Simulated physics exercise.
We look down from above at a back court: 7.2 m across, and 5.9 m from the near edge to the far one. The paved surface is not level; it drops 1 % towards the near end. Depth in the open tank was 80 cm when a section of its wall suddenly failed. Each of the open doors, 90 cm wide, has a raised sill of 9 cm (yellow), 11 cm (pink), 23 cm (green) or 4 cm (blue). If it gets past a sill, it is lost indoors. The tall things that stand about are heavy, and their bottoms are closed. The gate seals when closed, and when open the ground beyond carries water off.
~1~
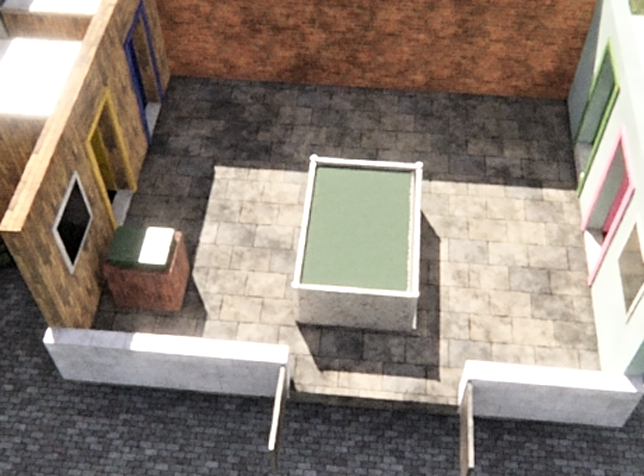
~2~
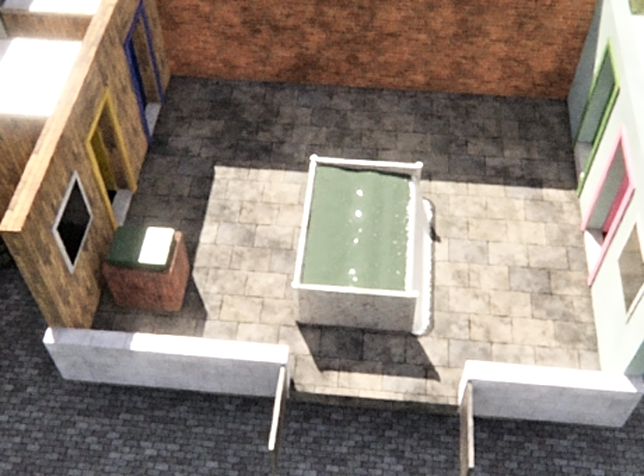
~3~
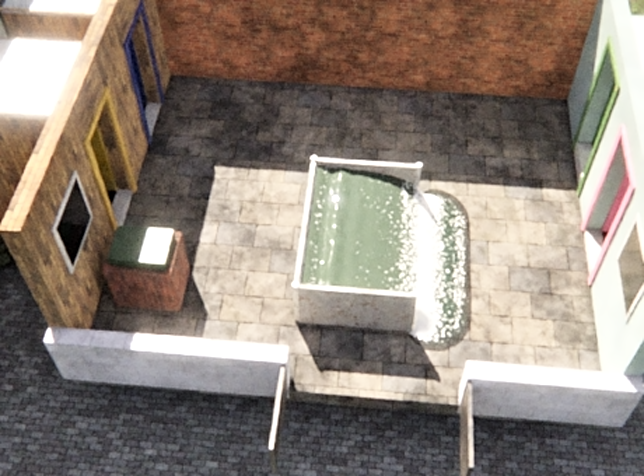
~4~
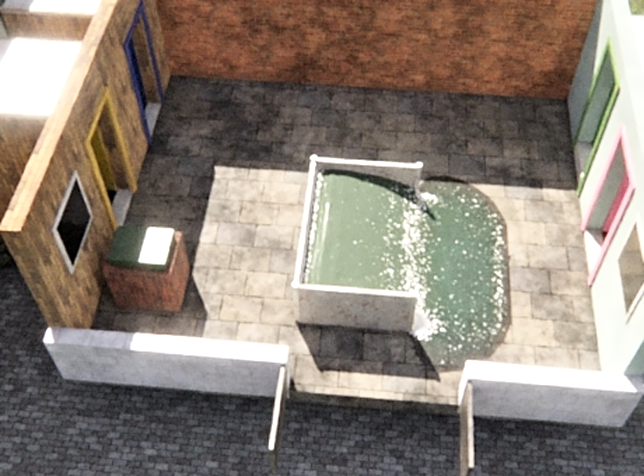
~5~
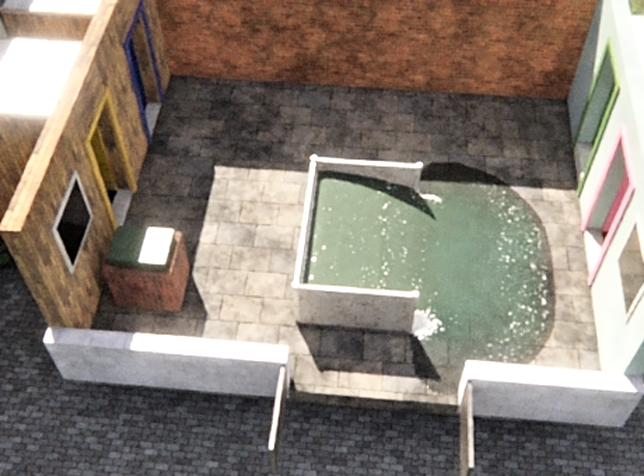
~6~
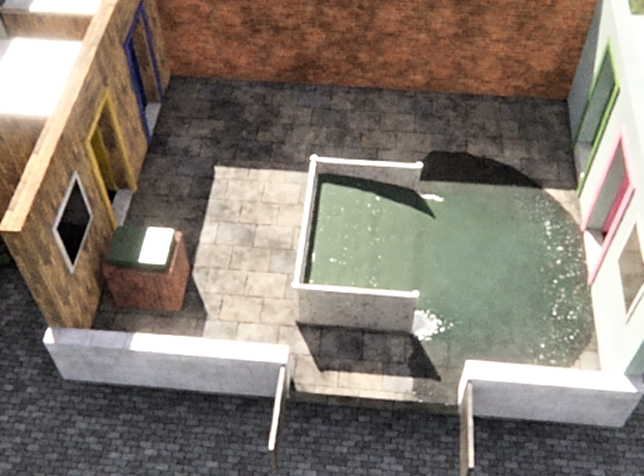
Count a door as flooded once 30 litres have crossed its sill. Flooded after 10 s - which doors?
My prediction: Yellow door: Short of the limit, pink door: Beyond the limit, green door: Short of the limit, blue door: Beyond the limit.
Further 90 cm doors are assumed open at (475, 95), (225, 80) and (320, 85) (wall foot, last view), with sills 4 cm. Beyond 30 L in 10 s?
So, in the order given, it's beyond the mark, then shy of the mark, then shy of the mark.
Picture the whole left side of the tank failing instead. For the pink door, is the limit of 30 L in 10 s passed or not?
Then: Pink short of it.
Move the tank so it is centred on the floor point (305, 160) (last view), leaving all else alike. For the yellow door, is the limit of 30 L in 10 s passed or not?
With that change, the limit at the yellow door is not exceeded.
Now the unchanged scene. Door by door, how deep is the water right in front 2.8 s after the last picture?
You'd get yellow at 0 cm, pink at 20 cm, green at 13 cm, and blue at 0 cm.
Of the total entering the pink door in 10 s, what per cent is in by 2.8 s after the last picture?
I'd say close to 95 percent.
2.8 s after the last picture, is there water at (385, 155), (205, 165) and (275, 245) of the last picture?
Respectively: Was missed, was missed, was missed.
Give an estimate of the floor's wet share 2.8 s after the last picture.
Covered: Roughly 45 per cent.
Then, 0.7 s after the last picture water covers 30 % of the floor and is deepest (53 cm) near (593, 400); yellow door not reached, pink door 39 cm at the sill, 143 L in, green door 21 cm at the sill, 0 L in, blue door not reached.
Then, 1.5 s after the last picture water covers 30 % of the floor and is deepest (42 cm) near (593, 400); yellow door not reached, pink door 34 cm at the sill, 327 L in, green door 20 cm at the sill, 0 L in, blue door not reached.
Then, 2.8 s after the last picture water covers 45 % of the floor and is deepest (21 cm) near (559, 111); yellow door not reached, pink door 20 cm at the sill, 445 L in, green door 13 cm at the sill, 1 L in, blue door not reached.
Then, 5.3 s after the last picture water covers 80 % of the floor and is deepest (12 cm) near (541, 139); yellow door not reached, pink door 8 cm at the sill, 468 L in, green door 8 cm at the sill, 1 L in, blue door 2 cm at the sill, 0 L in.
Then, 9.3 s after the last picture water covers 95 % of the floor and is deepest (11 cm) near (135, 264); yellow door 6 cm at the sill, 0 L in, pink door 8 cm at the sill, 468 L in, green door 4 cm at the sill, 1 L in, blue door 7 cm at the sill, 51 L in.
